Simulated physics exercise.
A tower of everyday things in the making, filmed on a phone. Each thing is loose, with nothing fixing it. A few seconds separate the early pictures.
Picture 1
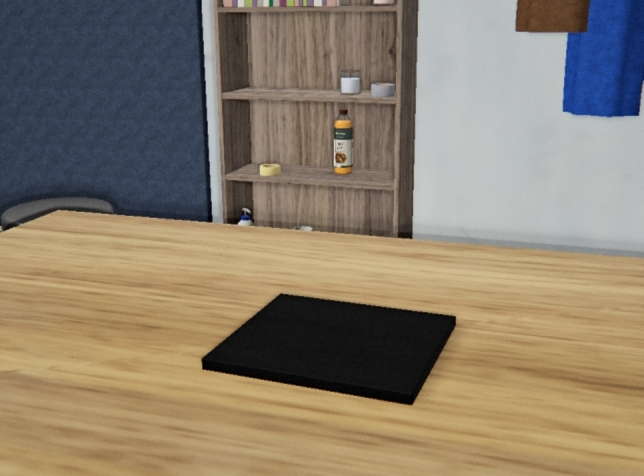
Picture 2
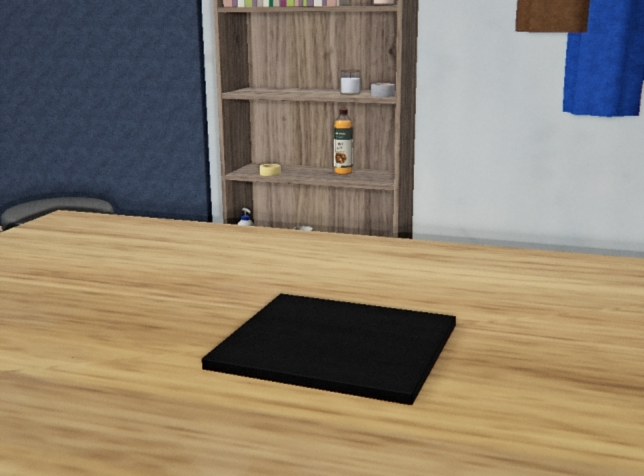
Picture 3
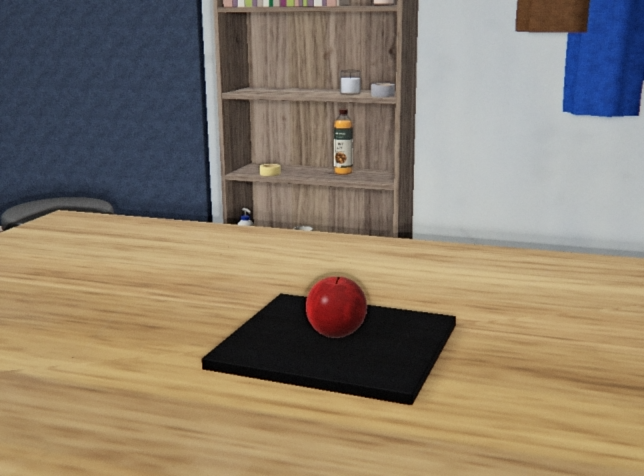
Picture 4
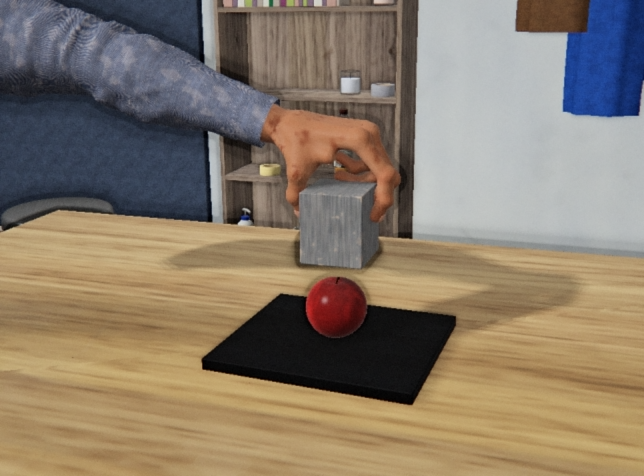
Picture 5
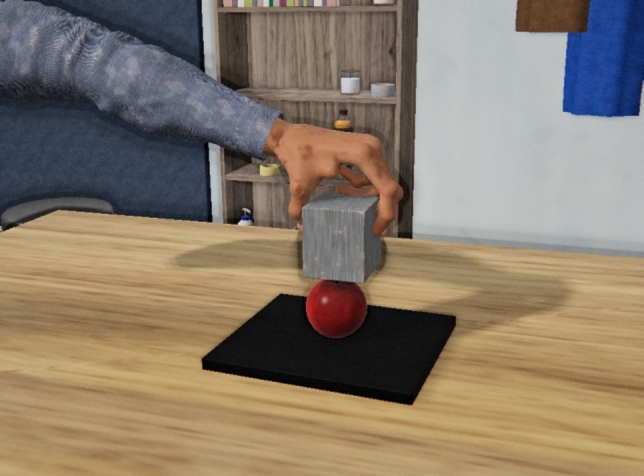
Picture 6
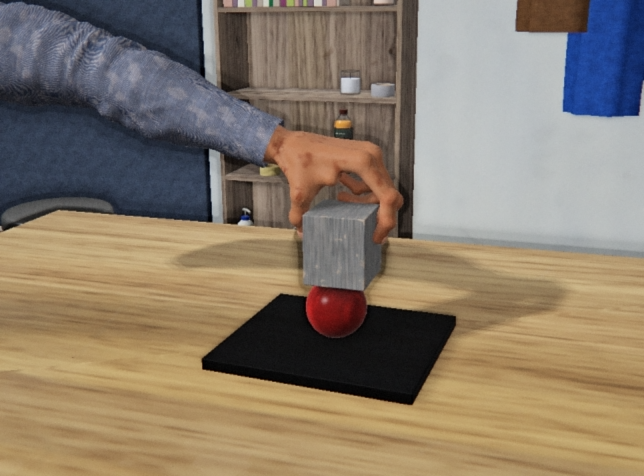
A hand in a patterned grey-blue sleeve lowering a grey block onto a red apple on a black board, still gripping it.
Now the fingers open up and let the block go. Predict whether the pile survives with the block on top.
It falls over.
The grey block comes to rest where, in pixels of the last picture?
I'd point to roughly (538, 336).
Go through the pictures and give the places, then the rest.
In the first picture, the last thing is not in view yet; black board (337, 342).
In the second picture, the last thing is not in view yet; black board (337, 342).
In the third picture, the last thing is not in view yet; black board (337, 342).
In the fourth picture, still above its spot; grey block (341, 222); black board (337, 342).
In the fifth picture, still above its spot; grey block (343, 236); black board (337, 342).
In the sixth picture, set down, still held; grey block (343, 244); black board (337, 342).
Then, 0.40 s past the last view, grey block now fallen.
Then, 0.50 s past the last view, things are still on the move.
Then, 0.80 s past the last view, nothing new.
Finally, fallen, grey block; the other 2 still in place. Final places as the last picture's camera would see them, grey block near (539, 335). The pile gives way.
